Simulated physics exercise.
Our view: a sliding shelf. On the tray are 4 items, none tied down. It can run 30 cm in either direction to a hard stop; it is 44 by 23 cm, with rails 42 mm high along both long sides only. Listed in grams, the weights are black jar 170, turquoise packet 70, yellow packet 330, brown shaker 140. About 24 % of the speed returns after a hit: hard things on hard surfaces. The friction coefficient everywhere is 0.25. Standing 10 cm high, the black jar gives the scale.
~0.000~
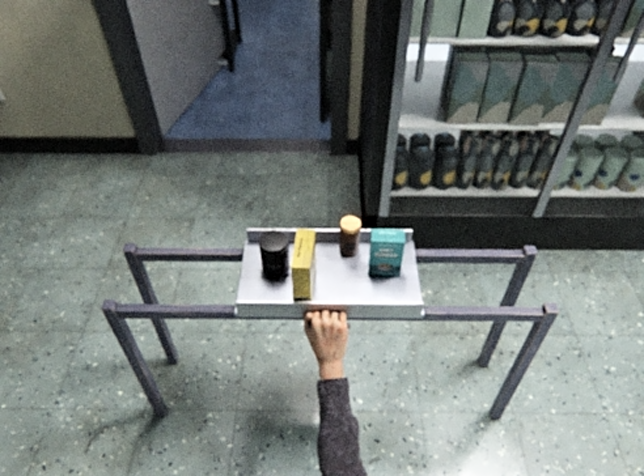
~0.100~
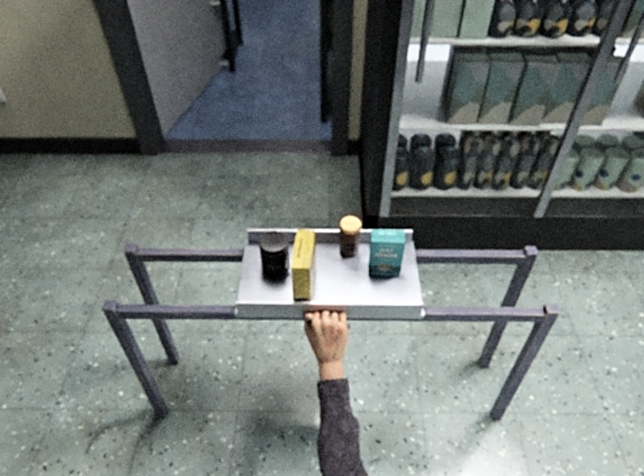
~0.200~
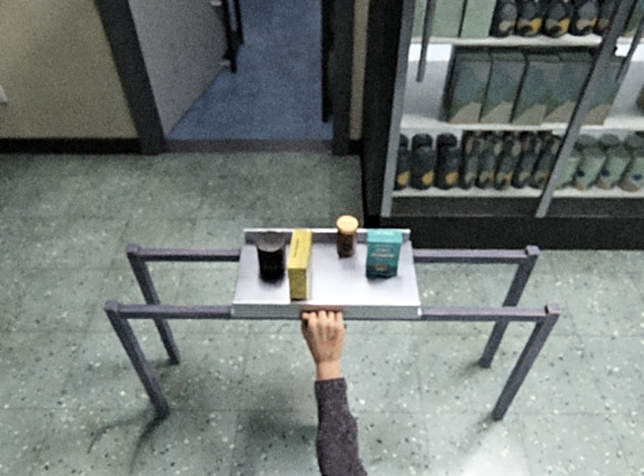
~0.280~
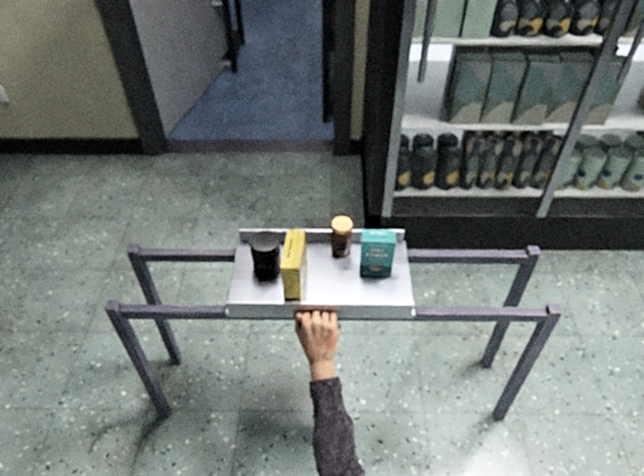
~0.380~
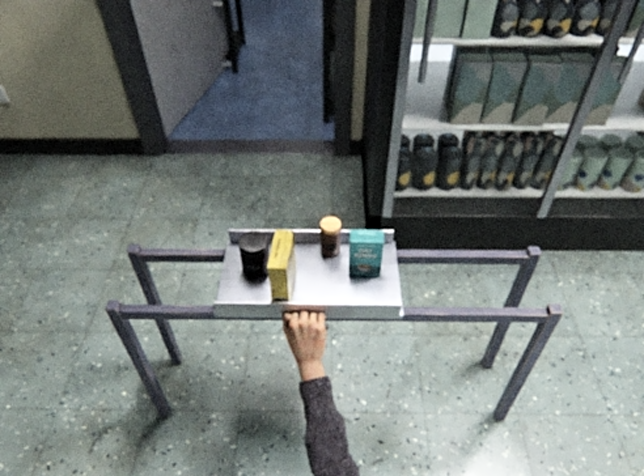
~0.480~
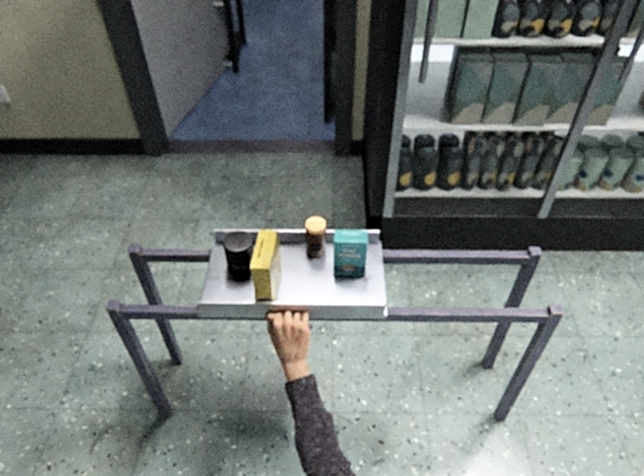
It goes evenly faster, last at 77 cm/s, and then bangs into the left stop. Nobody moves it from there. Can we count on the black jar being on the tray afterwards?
It is off the tray.
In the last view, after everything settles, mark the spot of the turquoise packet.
Its middle settles close to pixel (225, 253).
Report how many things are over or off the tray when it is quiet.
The count comes out at 1.
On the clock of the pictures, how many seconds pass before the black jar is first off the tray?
At around 1.0 seconds on the pictures' clock.
Around 0.98 s, tray 30 cm left; black jar now off the tray; yellow packet shifted 9 cm; turquoise packet shifted 9 cm.
Around 1.28 s, tray 30 cm left; yellow packet shifted 11 cm; turquoise packet shifted 11 cm; brown shaker shifted 11 cm.
Finally (1.6 s), off the tray, black jar; not toppled but over 5 cm from the start, turquoise packet, yellow packet and brown shaker.
